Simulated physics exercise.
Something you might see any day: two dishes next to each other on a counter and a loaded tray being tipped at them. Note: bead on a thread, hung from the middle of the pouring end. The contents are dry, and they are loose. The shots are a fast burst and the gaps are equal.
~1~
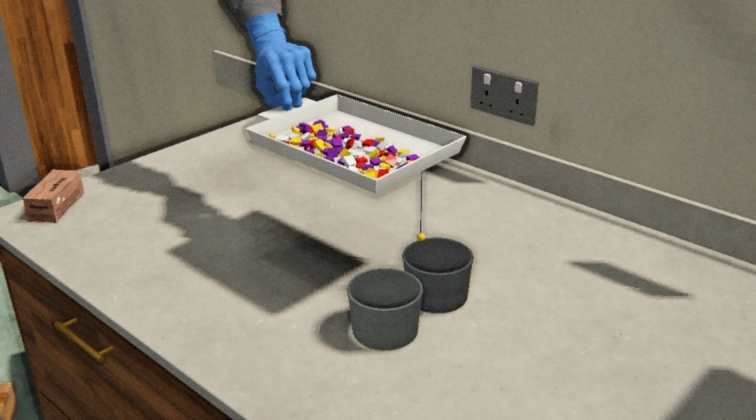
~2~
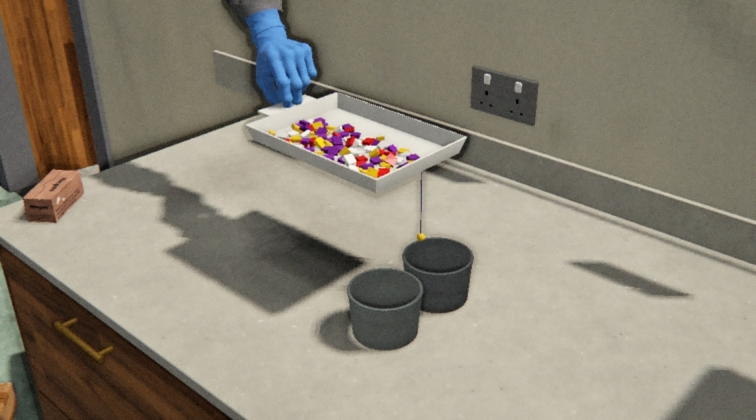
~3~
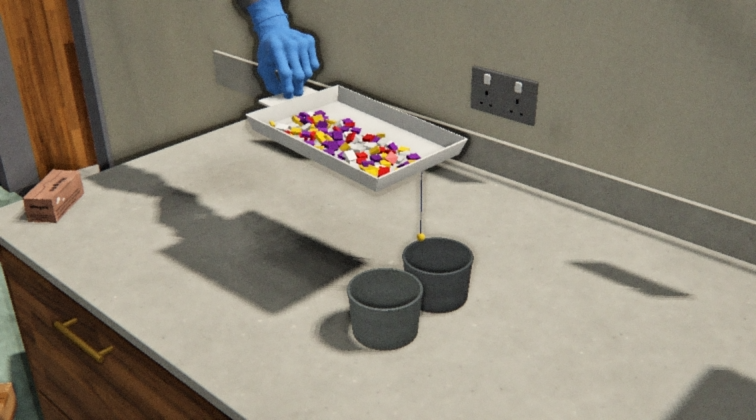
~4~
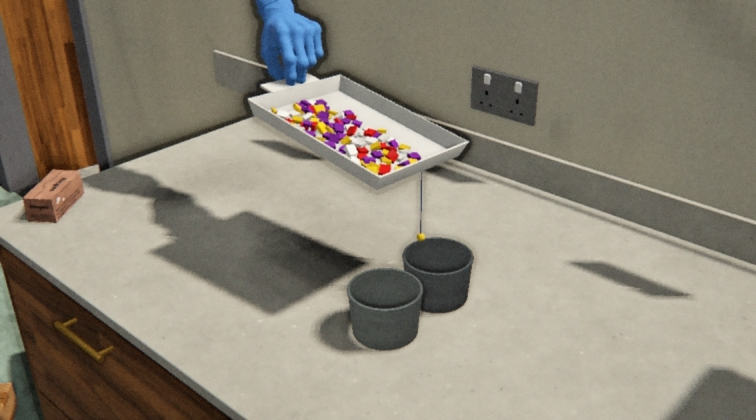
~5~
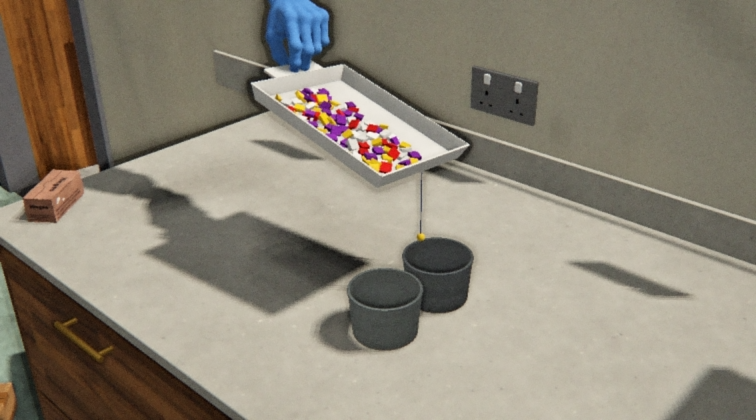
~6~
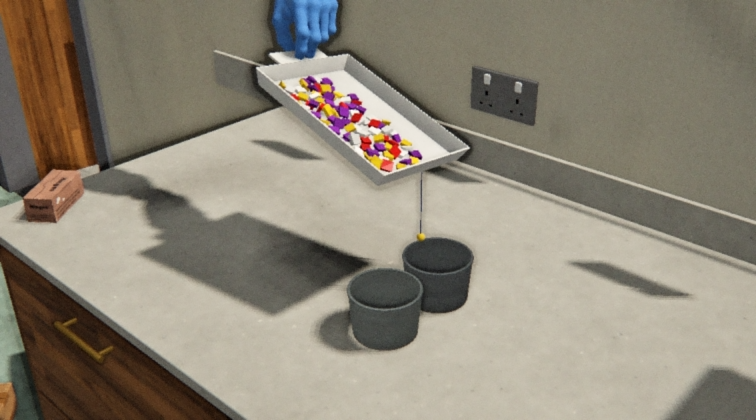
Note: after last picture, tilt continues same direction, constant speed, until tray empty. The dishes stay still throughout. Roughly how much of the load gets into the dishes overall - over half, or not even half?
Compared with the spill, the catch will be smaller.
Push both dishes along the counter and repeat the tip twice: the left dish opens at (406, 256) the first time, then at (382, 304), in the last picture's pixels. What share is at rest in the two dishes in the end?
I'd say about 60 percent, followed by about 0 percent.
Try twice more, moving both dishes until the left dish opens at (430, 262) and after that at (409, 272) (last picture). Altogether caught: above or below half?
Held in all, by try: A larger portion, then a larger portion.
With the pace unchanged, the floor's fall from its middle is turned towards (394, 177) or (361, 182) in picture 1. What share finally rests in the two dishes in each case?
About 80 %, then 20 %.
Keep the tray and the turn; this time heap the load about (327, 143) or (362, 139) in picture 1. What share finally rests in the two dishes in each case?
Near 20 per cent and near 20 per cent.
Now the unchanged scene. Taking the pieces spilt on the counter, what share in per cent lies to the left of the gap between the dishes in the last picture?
That would be roughly 0 per cent.
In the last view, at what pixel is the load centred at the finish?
About (475, 274).
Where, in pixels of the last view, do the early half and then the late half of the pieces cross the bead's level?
Initially about (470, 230); subsequently about (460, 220).
Soon, tray tipped steeply; nearly all on the tray; a stray few in the air.
A while on, tray tipped past a quarter turn; about a quarter on the tray; a small part in the right dish; about half outside both; about a quarter in the air.
Towards the end, tray tipped past a quarter turn; about a quarter in the right dish; most outside both.
Finally, tray tipped past a quarter turn; none in the left dish; about a quarter in the right dish; most outside both.
